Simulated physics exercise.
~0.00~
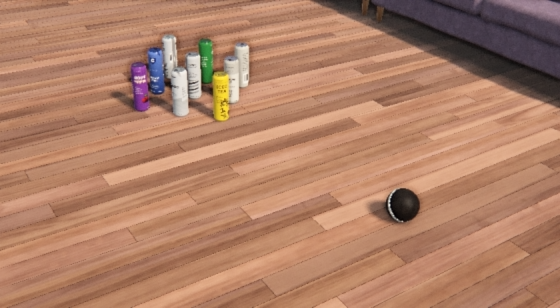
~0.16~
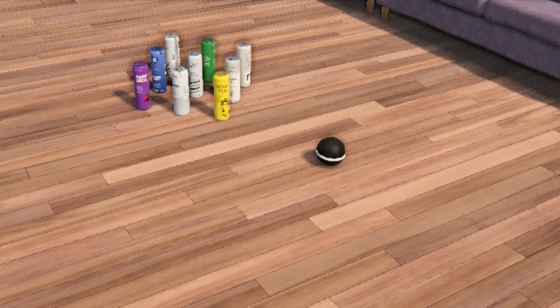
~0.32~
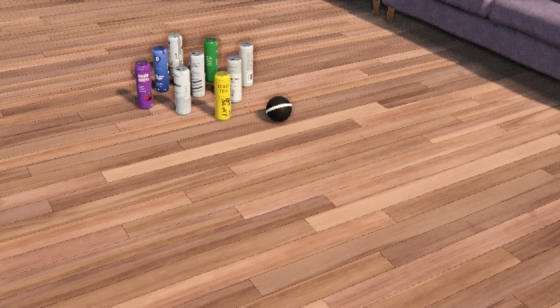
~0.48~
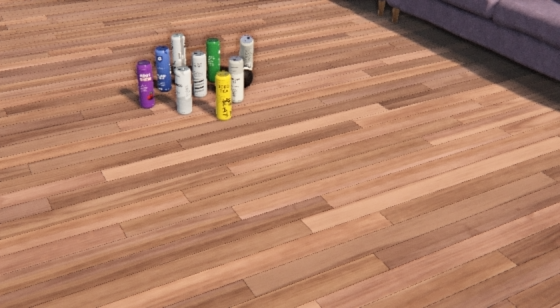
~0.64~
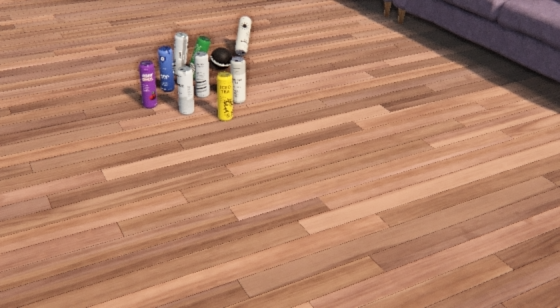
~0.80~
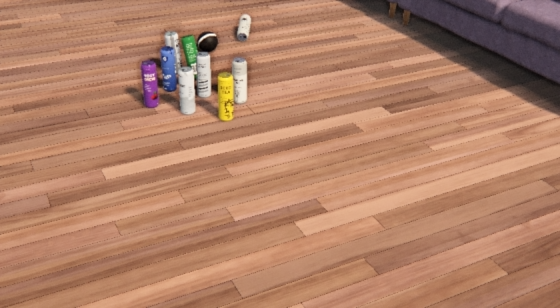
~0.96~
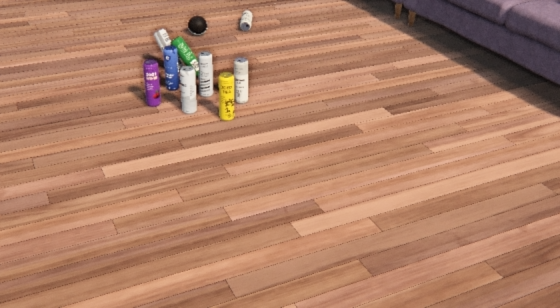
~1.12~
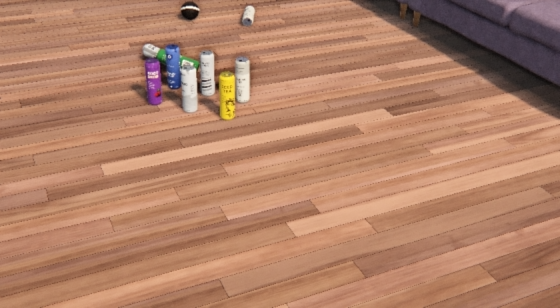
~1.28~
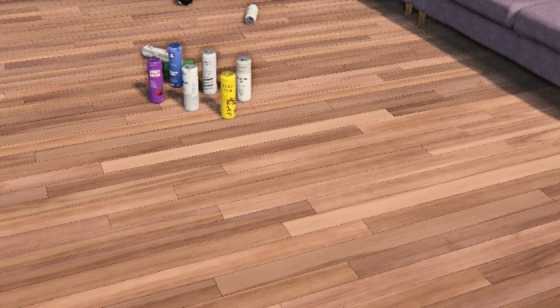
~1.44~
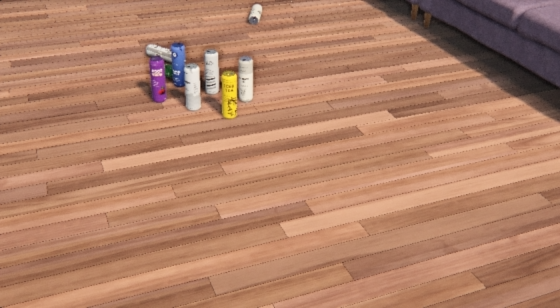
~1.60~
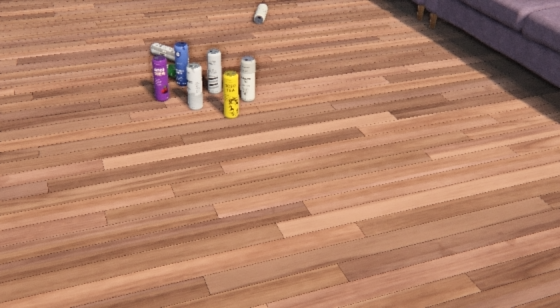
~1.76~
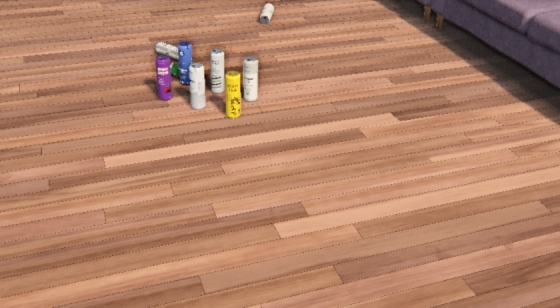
The clip opens on nine slim upright tubes clustered on a wooden floor, a purple sofa at the upper right and a black ball with a white band at the lower right. The ball rolls up and left, passes to the right of the yellow tube and strikes a white one at the back, sending it tumbling away. It pushes on through the rear of the group, tipping the green tube and another pale one, which topple leftward. The ball then rolls out of view at the top. Three tubes end up lying down, while the yellow, purple and blue ones still stand among the rest.
